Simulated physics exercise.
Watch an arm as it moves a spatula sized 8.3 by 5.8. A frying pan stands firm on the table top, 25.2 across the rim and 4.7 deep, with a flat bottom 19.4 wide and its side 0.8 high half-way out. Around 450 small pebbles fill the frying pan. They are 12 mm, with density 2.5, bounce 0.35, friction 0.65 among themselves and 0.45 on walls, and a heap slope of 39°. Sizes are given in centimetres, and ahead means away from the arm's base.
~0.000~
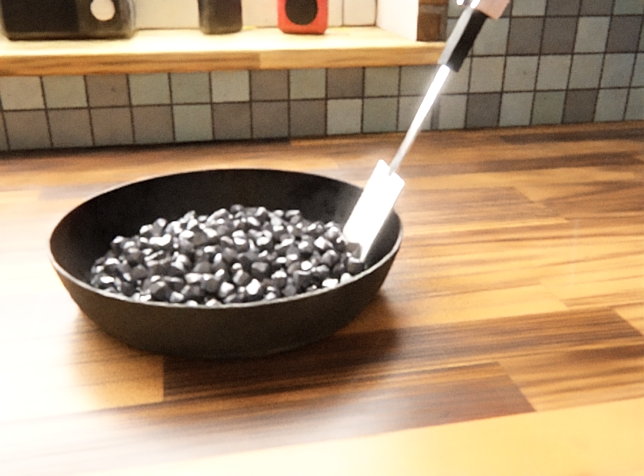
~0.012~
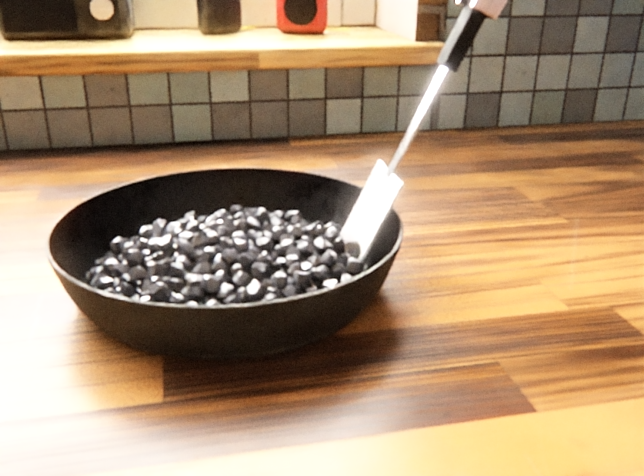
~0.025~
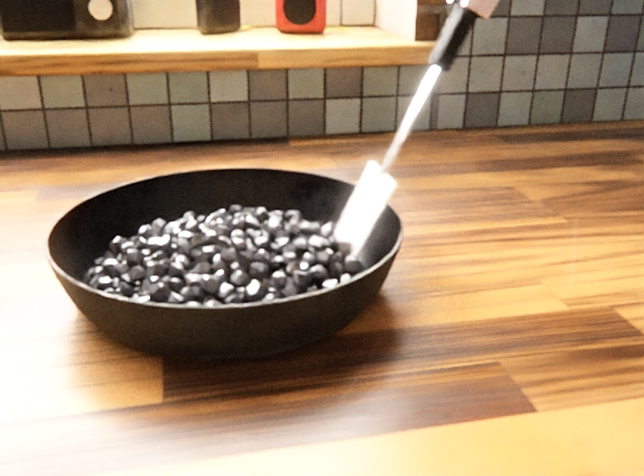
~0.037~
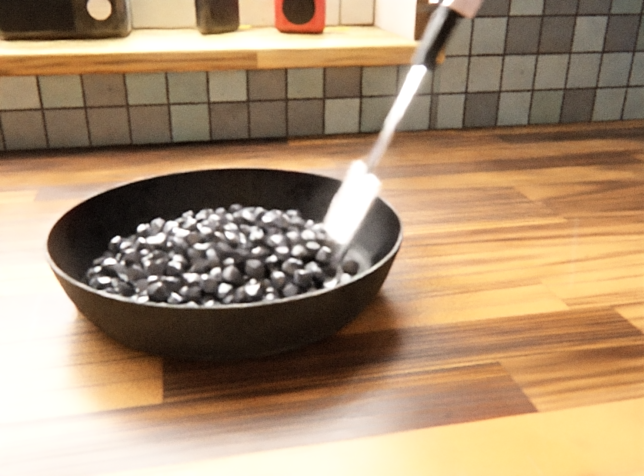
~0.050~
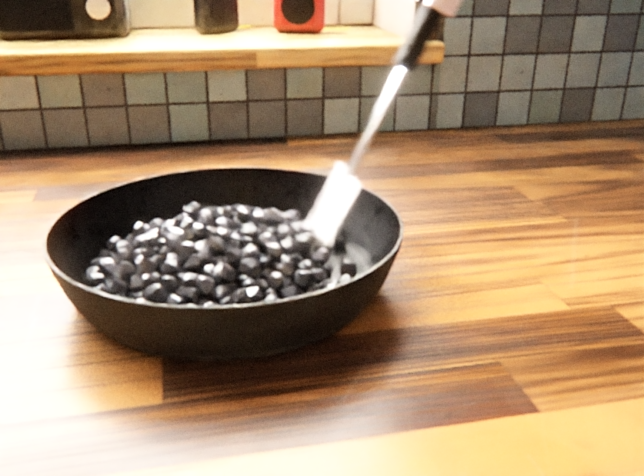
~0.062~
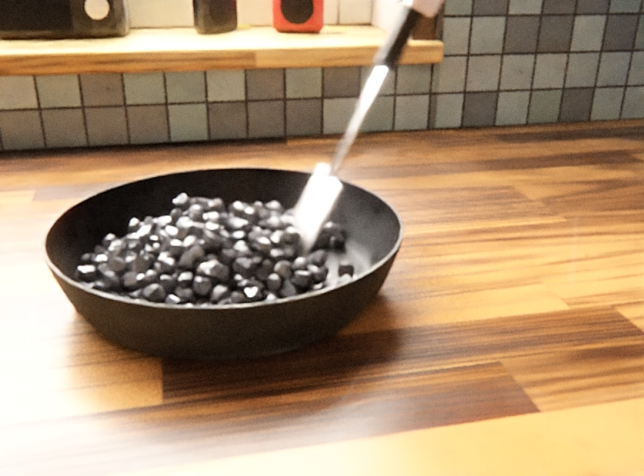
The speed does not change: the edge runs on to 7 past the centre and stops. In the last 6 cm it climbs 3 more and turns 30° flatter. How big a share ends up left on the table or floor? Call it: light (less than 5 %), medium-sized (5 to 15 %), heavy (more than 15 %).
It comes out medium-sized.
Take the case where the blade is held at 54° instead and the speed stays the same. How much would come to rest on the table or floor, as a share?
Around 10 in a hundred.
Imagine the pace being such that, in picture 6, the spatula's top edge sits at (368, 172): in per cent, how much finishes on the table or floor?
Share: Roughly 0 %.
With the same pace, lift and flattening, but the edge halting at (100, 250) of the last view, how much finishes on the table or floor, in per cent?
Roughly 15 per cent.
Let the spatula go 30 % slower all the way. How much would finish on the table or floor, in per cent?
In that case, close to 0 per cent.
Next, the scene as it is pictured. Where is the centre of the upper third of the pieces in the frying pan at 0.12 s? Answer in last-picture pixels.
About pixel (166, 242).
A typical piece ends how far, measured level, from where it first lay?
Some 3 cm.
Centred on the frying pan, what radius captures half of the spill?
22 cm.
After 0.09 s, sloping 64°, highest piece 6 above the table; 447 in the frying pan.
After 0.12 s, sloping 54°, highest piece 7 above the table; 447 in the frying pan.
After 0.34 s, sloping 34°, highest piece 6 above the table; 412 in the frying pan, 33 on the table or floor, 2 on the blade or in flight.
After 1.39 s, sloping 34°, highest piece 6 above the table; 412 in the frying pan, 35 on the table or floor.
In the end, 412 in the frying pan, 35 on the table or floor. That is 8 % on the table or floor.
